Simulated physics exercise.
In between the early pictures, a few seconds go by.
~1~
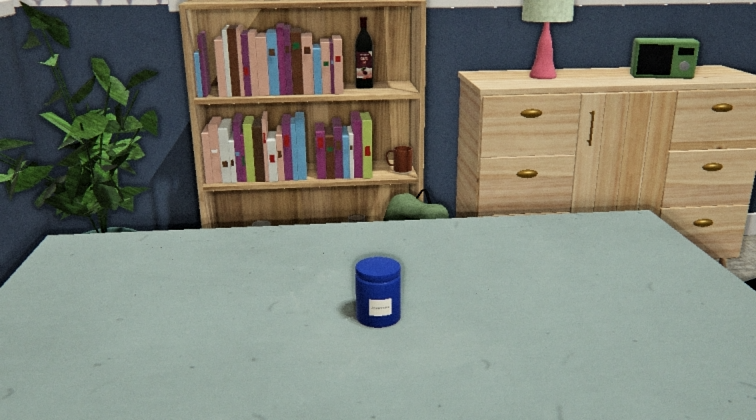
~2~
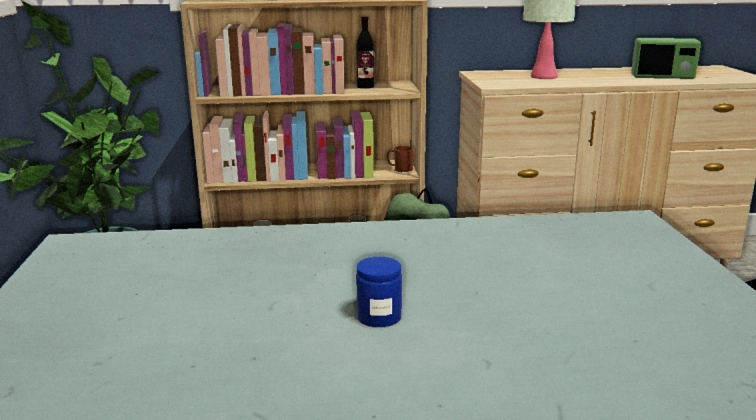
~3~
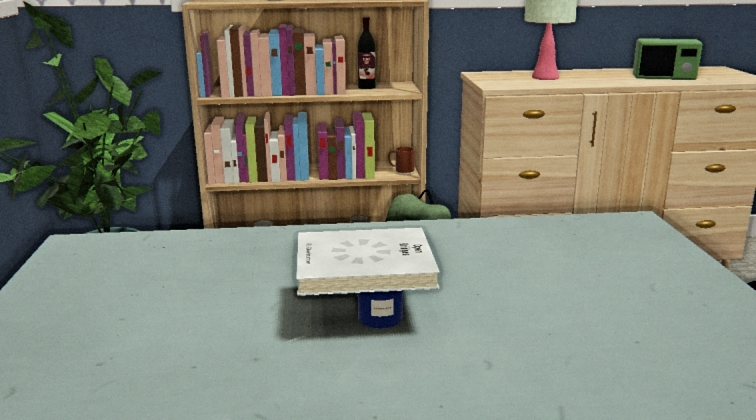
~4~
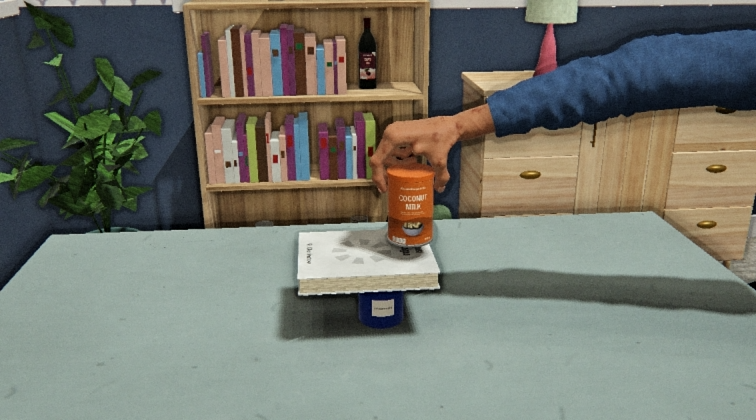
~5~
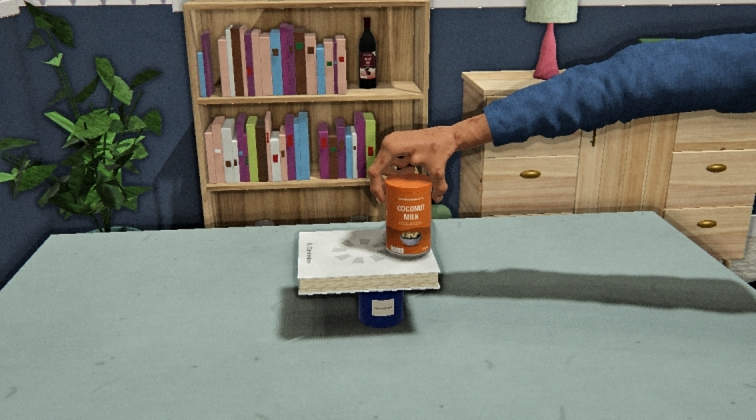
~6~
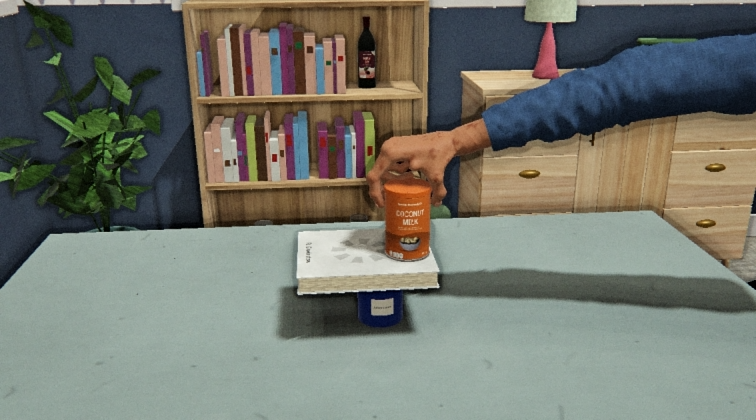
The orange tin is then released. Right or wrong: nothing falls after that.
Right.
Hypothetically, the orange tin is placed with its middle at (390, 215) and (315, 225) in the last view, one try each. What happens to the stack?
Well, the first time the stack stays put, and the second time it comes down.
Then, 0.20 s on from there, no change.
Then, 0.60 s on from there, orange tin resting near (408, 220).
In the end, all 3 unmoved. At the end, from the last picture's camera, orange tin near (408, 220). The stack stays up.
